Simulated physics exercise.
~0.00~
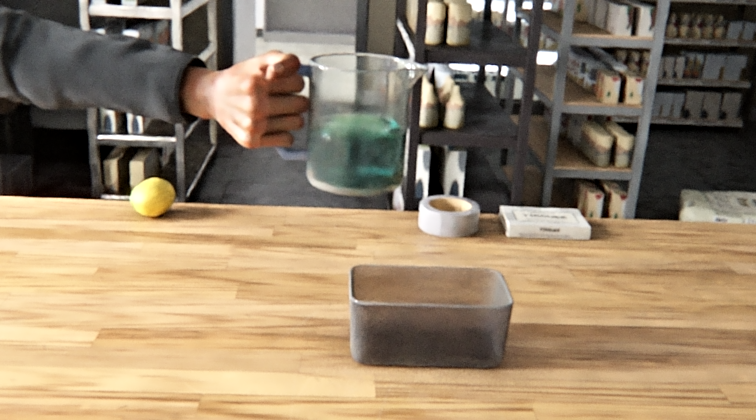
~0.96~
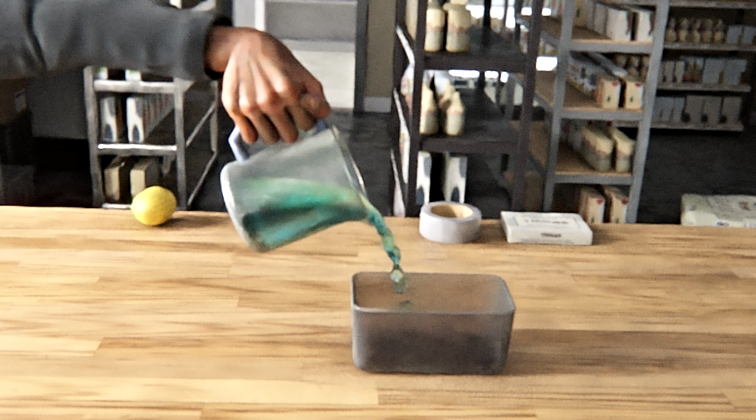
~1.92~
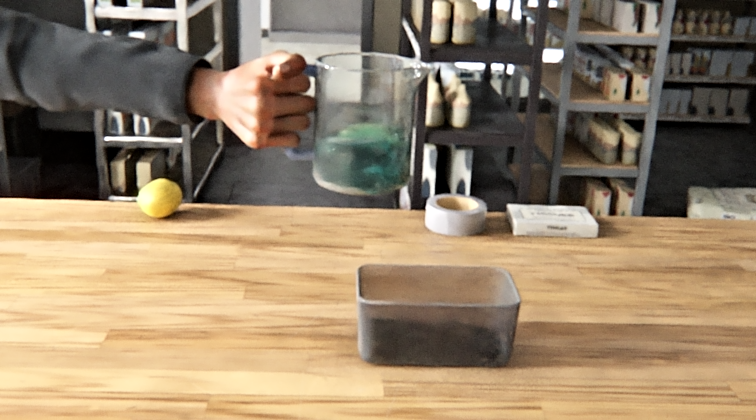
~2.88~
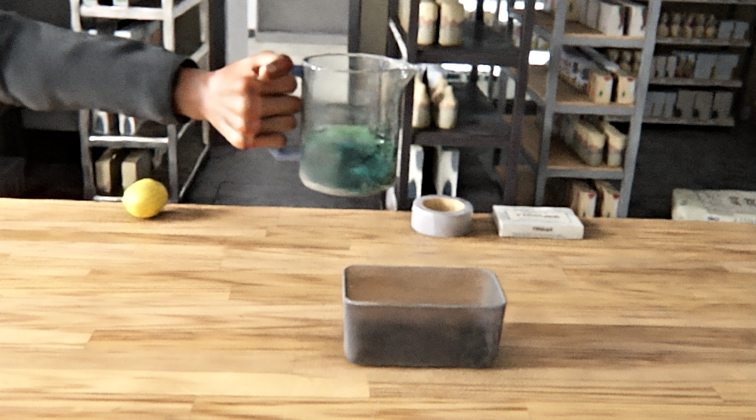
At first, a hand in a dark sleeve holds up a clear jug of blue-green liquid, to the left of and above a small grey oblong tub on a wooden work surface. A lemon, a roll of tape and a small box sit farther back, with shelves behind. The hand then tips the jug steeply to the right, and a thin stream runs from its lip into the tub. Next, the hand turns the jug back upright, the stream having stopped. Finally, the jug is held level again with less liquid inside, while the tub stays put.
